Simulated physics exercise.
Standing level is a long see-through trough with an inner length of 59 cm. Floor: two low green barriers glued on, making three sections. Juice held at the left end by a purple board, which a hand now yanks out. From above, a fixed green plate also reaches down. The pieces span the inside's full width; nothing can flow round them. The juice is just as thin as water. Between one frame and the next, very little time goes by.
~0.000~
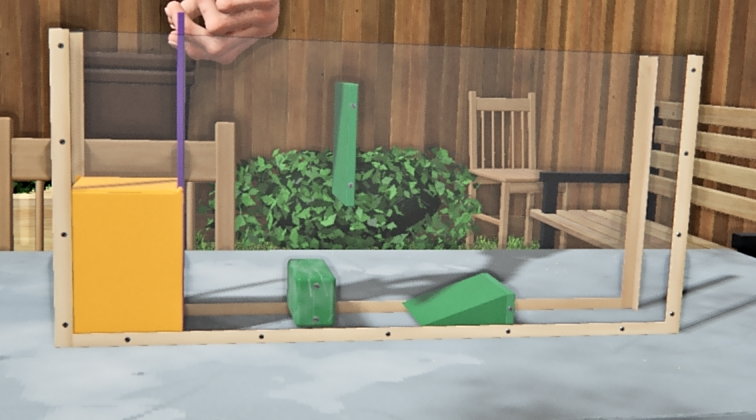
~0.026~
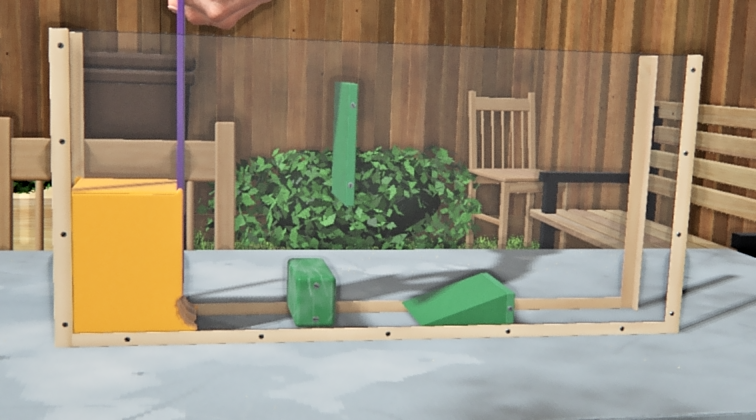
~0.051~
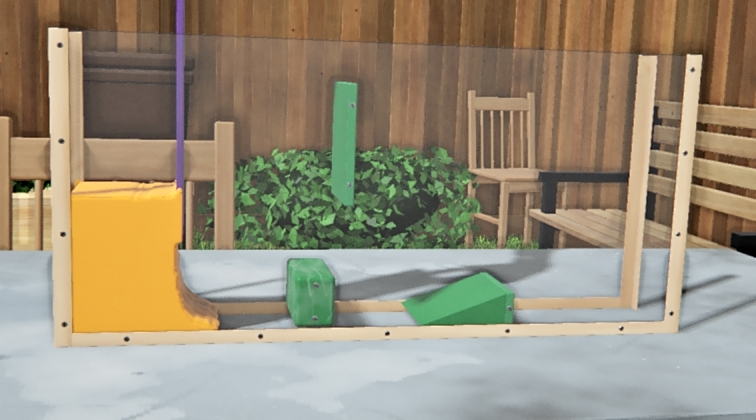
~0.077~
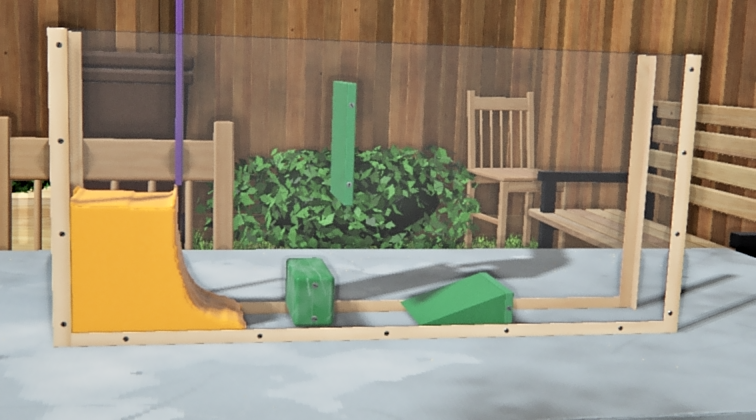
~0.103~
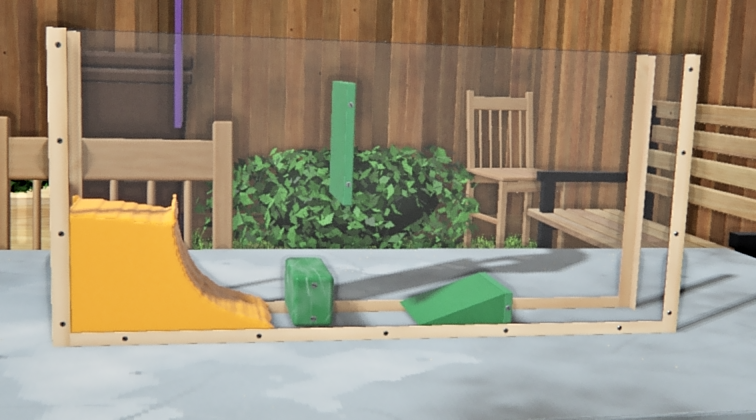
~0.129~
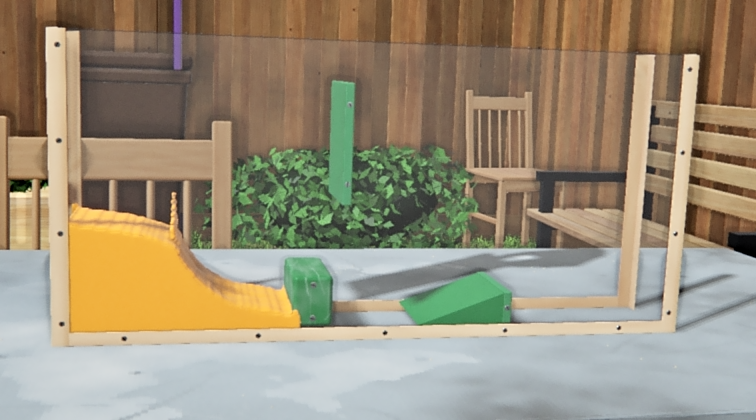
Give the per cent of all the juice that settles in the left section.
Close to 70 per cent.
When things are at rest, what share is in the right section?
About 16 %.
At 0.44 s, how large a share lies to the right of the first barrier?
Around 26 percent at that time.
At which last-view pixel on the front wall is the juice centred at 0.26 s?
The centre of mass sits near (204, 284) on the front wall.
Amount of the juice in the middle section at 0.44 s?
Share there: Around 26 %.
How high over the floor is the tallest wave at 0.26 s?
Max height: Approx. 19.5 cm.
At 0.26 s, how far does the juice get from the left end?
About 24 cm.
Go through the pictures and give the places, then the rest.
The first picture shows level at the left end (79, 192); front at (176, 328); board bottom (180, 329); the first barrier (broad) has its top at (317, 279); the second barrier (ramped) has its top at (512, 295).
The second picture shows level at the left end (79, 193); front at (192, 328); board bottom (180, 296).
The third picture shows level at the left end (78, 198); front at (215, 327); board bottom (179, 240).
The fourth picture shows level at the left end (77, 206); front at (241, 326); board bottom (179, 184).
The fifth picture shows level at the left end (77, 216); front at (269, 326); board bottom (178, 126).
The sixth picture shows level at the left end (76, 226); front at (292, 325); the board is clear.
Then, 0.26 s in, the shares are 96, 4 and 0 per cent from left to right.
Then, 0.44 s in, the shares are 73, 27 and 0 per cent from left to right.
Then, 0.79 s in, the shares are 75, 11 and 14 per cent from left to right.
Finally, the split from left to right is 69, 15 and 16 per cent.
